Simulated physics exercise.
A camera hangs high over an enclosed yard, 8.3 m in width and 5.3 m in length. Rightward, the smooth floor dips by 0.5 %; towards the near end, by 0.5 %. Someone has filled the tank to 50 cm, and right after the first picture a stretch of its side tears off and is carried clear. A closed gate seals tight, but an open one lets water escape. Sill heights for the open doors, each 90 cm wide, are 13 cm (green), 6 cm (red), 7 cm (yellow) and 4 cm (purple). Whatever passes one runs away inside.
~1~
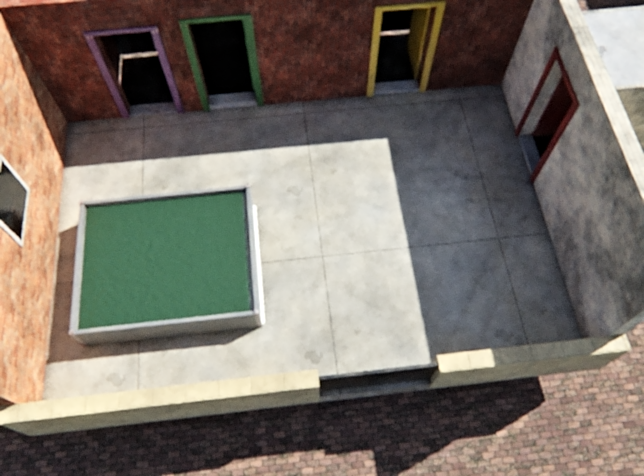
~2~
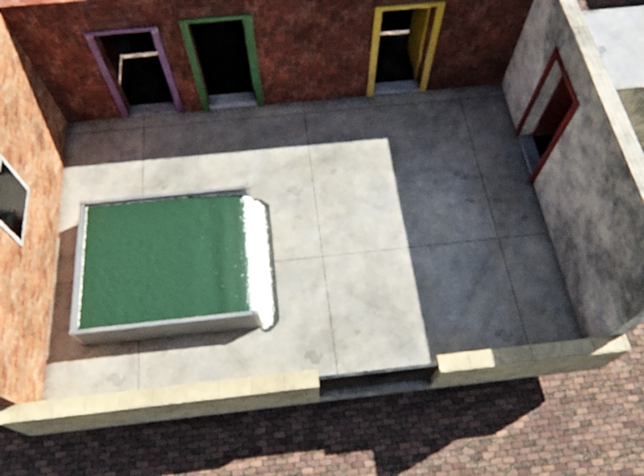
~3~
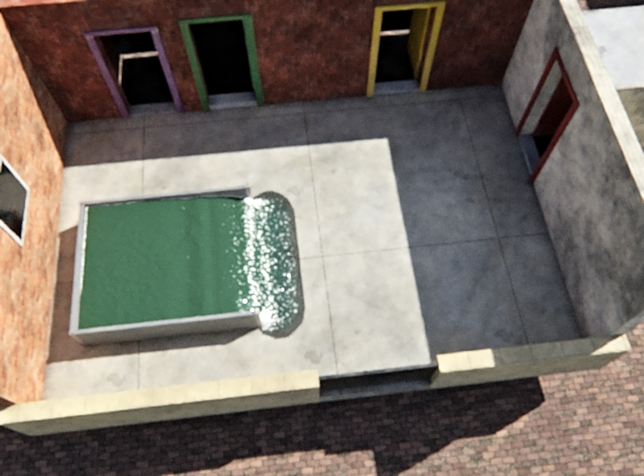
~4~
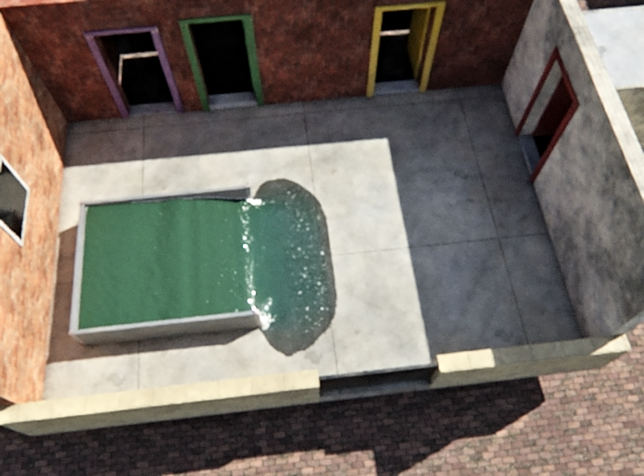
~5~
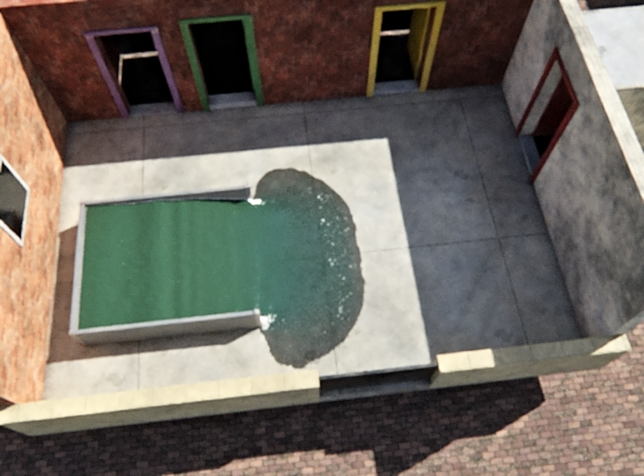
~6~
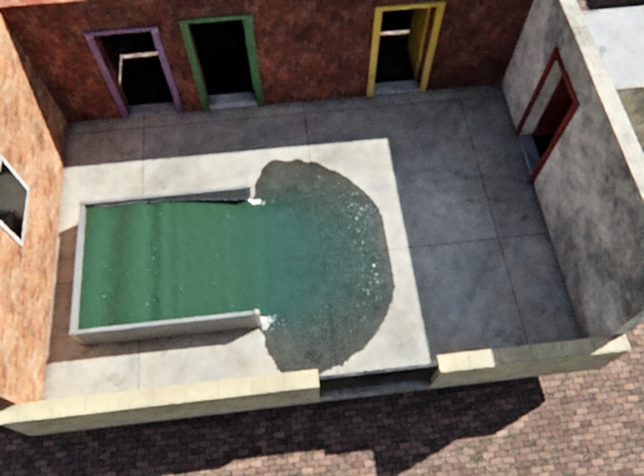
At first, a tank of green water sits whole and still in a walled yard with several coloured doorways. Then its right side gives way and water bursts out in a white, foaming strip, before spreading rightward across the pale floor in a widening, rounded dark sheet that reaches the near wall.
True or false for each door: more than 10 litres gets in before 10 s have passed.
Green door false, red door true, yellow door true, purple door false.
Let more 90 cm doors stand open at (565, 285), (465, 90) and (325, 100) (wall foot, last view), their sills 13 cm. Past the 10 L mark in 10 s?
Note, doorways in listed order: Goes beyond, goes beyond, stays short.
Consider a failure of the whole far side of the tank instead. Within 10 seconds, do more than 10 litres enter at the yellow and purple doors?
Yellow door doesn't reach it, purple door surpasses it.
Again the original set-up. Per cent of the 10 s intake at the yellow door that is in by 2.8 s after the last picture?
Roughly 0%.
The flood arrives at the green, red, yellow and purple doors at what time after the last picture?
Green: 7.0 s; red: 1.5 s; yellow: 1.8 s; purple: 8.0 s.
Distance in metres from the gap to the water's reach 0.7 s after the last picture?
About 4.2 m.
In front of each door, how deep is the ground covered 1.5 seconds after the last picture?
Depths: Green door 0 cm, red door 2 cm, yellow door 0 cm, purple door 0 cm.
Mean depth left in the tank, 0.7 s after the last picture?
About 33 centimetres on average.
Then, 0.7 s after the last picture water covers 35 % of the floor and is deepest (22 cm) near (267, 297); green door not reached, red door not reached, yellow door not reached, purple door not reached.
Then, 1.5 s after the last picture water covers 55 % of the floor and is deepest (22 cm) near (550, 237); green door not reached, red door 2 cm at the sill, 0 L in, yellow door not reached, purple door not reached.
Then, 2.8 s after the last picture water covers 65 % of the floor and is deepest (33 cm) near (532, 322); green door not reached, red door 18 cm at the sill, 49 L in, yellow door 7 cm at the sill, 0 L in, purple door not reached.
Then, 5.3 s after the last picture water covers 65 % of the floor and is deepest (18 cm) near (503, 88); green door not reached, red door 15 cm at the sill, 159 L in, yellow door 10 cm at the sill, 3 L in, purple door not reached.
Then, 9.3 s after the last picture water covers 95 % of the floor and is deepest (10 cm) near (580, 328); green door 5 cm at the sill, 0 L in, red door 9 cm at the sill, 240 L in, yellow door 8 cm at the sill, 29 L in, purple door 4 cm at the sill, 0 L in.
